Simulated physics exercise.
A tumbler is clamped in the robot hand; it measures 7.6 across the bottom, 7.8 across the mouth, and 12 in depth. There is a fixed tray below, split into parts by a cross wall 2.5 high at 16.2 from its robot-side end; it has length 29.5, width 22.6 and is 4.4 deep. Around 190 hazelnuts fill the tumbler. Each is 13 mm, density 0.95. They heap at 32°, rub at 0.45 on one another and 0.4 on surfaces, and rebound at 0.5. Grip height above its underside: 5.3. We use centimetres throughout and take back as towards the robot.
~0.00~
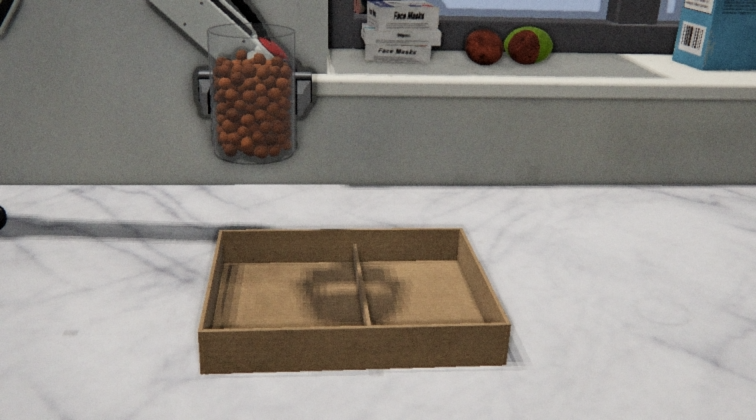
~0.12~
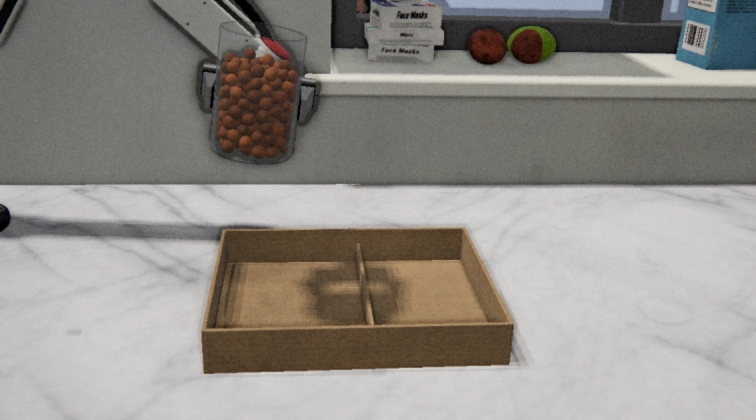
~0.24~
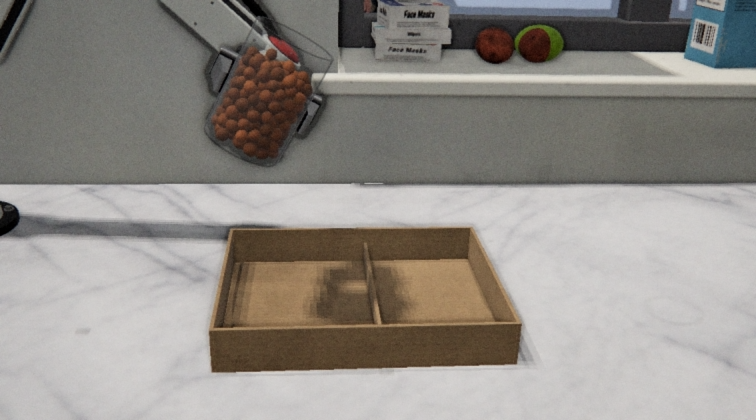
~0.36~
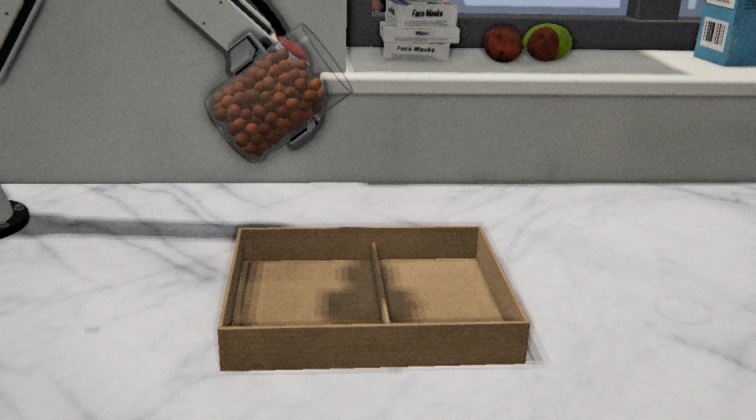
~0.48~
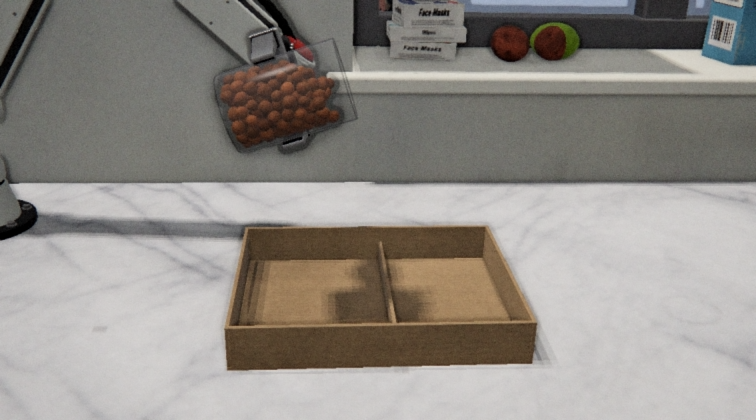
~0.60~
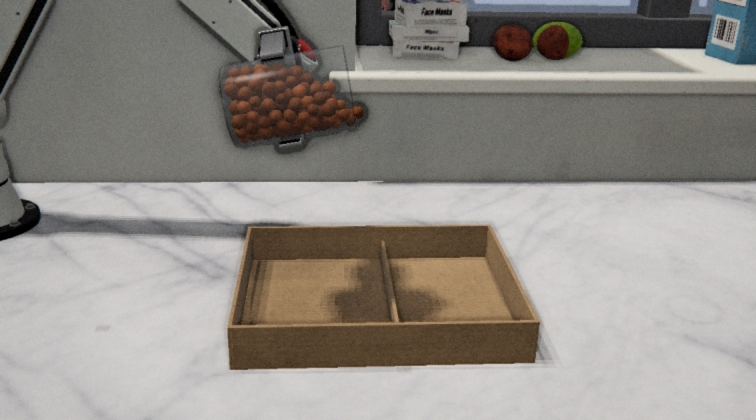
A robot arm, dark and white and partly seen at the upper left, holds a clear tumbler of reddish-brown hazelnuts above a white marble counter, viewed from the front and slightly above. A brown divided tray sits below, with face-mask boxes, two reddish fruits and a blue carton on the sill behind. The arm tilts the tumbler rightward until nearly horizontal, the nuts sliding toward its rim, while the view drifts slightly left.
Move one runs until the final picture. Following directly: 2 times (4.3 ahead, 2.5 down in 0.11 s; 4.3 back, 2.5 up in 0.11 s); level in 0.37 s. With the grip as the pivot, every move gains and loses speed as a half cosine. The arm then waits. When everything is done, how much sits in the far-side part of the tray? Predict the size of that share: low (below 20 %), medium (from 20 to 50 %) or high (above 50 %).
Predicted share: Medium.
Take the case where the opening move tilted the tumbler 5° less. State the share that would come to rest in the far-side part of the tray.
Roughly 20 in a hundred.
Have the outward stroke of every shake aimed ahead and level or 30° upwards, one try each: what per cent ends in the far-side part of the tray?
Near 50 and 70 percent respectively.
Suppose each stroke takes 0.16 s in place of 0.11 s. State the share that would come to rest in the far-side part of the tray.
15 %.
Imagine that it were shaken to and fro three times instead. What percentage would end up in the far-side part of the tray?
That would give close to 35 percent.
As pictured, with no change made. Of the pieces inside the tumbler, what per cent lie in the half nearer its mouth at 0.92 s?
Mouth half: Close to 35 per cent.
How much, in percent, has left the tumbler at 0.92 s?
Share gone: Around 15 %.
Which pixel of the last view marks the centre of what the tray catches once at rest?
I'd put it at roughly (463, 299).
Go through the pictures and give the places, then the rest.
The first frame shows tumbler middle at (253, 94), level; upper third of the load around (252, 77), from x 220 to 285, top at y 55; 188 in the tumbler.
The second frame shows tumbler middle at (257, 94), tilted 8° forward; upper third of the load around (256, 77), from x 220 to 290, top at y 55.
The third frame shows tumbler middle at (267, 94), tilted 28° forward; upper third of the load around (266, 80), from x 220 to 305, top at y 55.
The fourth frame shows tumbler middle at (278, 96), tilted 52° forward; upper third of the load around (276, 81), from x 220 to 320, top at y 55.
The fifth frame shows tumbler middle at (286, 97), tilted 72° forward; upper third of the load around (278, 84), from x 230 to 335, top at y 65.
The sixth frame shows tumbler middle at (289, 98), tilted 80° forward; upper third of the load around (271, 84), from x 230 to 355, top at y 70; 188 in the tumbler.
After 0.92 s, tilted 80° forward, highest piece 24 above the table; 156 in the tumbler, 13 in the far-side part, 19 in flight or on a rim.
After 1.25 s, tilted 32° forward, highest piece 29 above the table; 121 in the tumbler, 52 in the far-side part, 13 in the robot-side part, 1 on the table or floor, 1 in flight or on a rim.
After 1.61 s, level, highest piece 27 above the table; 121 in the tumbler, 54 in the far-side part, 12 in the robot-side part, 1 on the table or floor.
After 2.66 s, level, highest piece 27 above the table; 121 in the tumbler, 54 in the far-side part, 12 in the robot-side part, 1 on the table or floor.
At rest, 121 in the tumbler, 54 in the far-side part, 12 in the robot-side part, 1 on the table or floor. That is 29 % in the far-side part of the tray.
